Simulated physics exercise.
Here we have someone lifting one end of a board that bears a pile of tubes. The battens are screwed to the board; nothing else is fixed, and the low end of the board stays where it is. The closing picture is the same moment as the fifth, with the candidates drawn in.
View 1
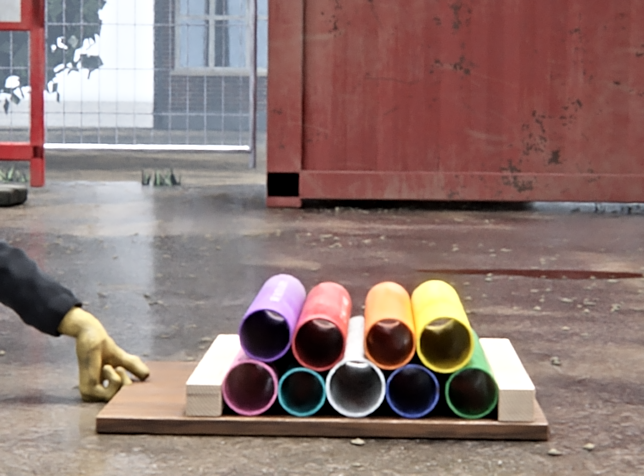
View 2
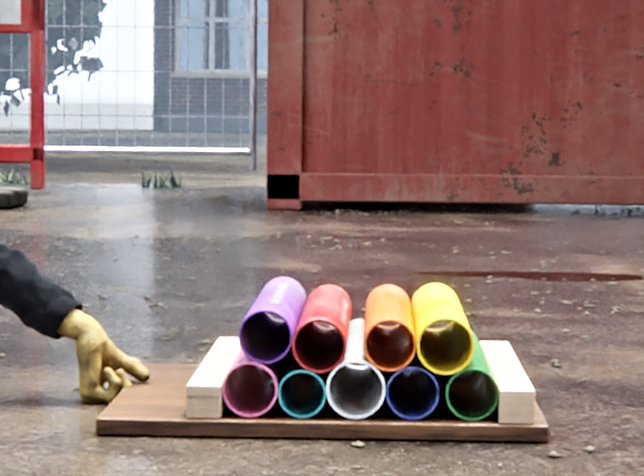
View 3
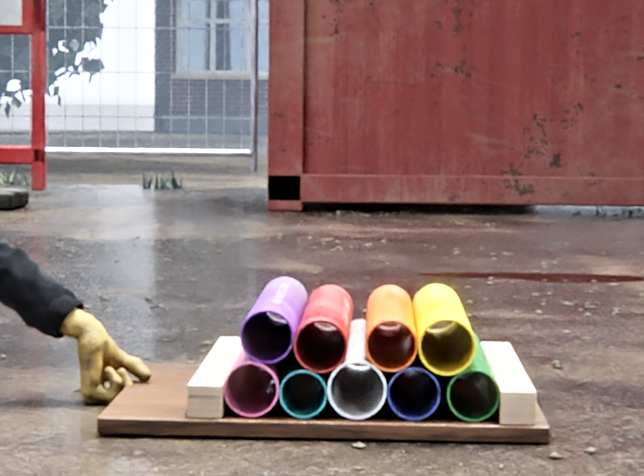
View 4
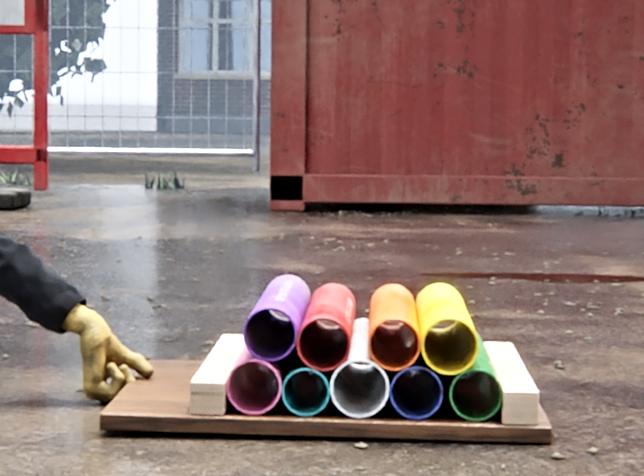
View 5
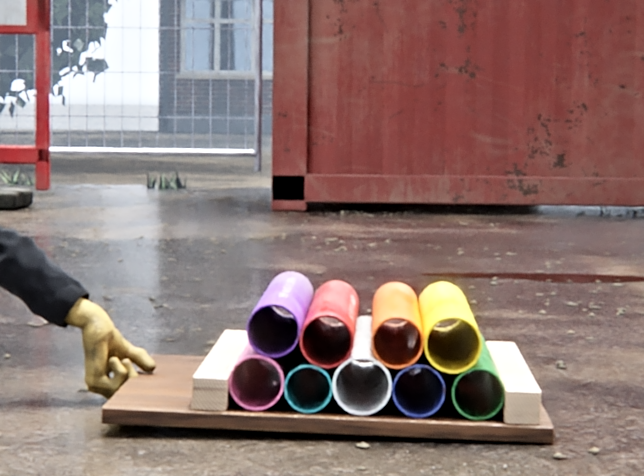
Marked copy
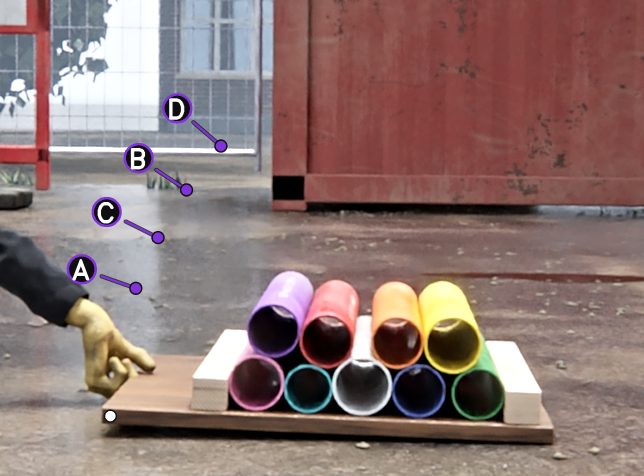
A stack of colourful tubes sat on a wooden board between two pale blocks on wet ground, and a gloved hand at the left end stayed nearly still, then raised that end slightly.
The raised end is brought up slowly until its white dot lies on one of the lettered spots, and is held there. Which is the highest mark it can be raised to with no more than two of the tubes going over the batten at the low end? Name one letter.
Stop at A.
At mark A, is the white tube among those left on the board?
The white tube: Yes.
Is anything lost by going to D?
At D: Yes.
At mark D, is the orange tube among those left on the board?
No, with D.
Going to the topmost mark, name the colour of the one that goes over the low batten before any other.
It is the yellow one.
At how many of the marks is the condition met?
One of them.
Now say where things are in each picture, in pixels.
White tube (356, 387); blue tube (412, 391); green tube (472, 392), in the first frame.
Green tube (472, 394); red tube (319, 346), in the second frame.
Board (329, 384); purple tube (267, 337), in the third frame.
Board (331, 382); pink tube (254, 386); turquoise tube (306, 392), in the fourth frame.
Board (333, 379); pink tube (256, 383); turquoise tube (308, 389), in the fifth frame.
On the marked copy, A at (136, 288); B at (187, 190); C at (158, 238); D at (221, 146); the white dot at (110, 416).
Following A. Soon after the start, board at 14°.
Later, board at 19°.
In the end, board at 19°, none over the low batten.
As for the rest, B four over the low batten (red, yellow, purple, orange); C four over the low batten (red, yellow, purple, orange); D four over the low batten (red, yellow, purple, orange).
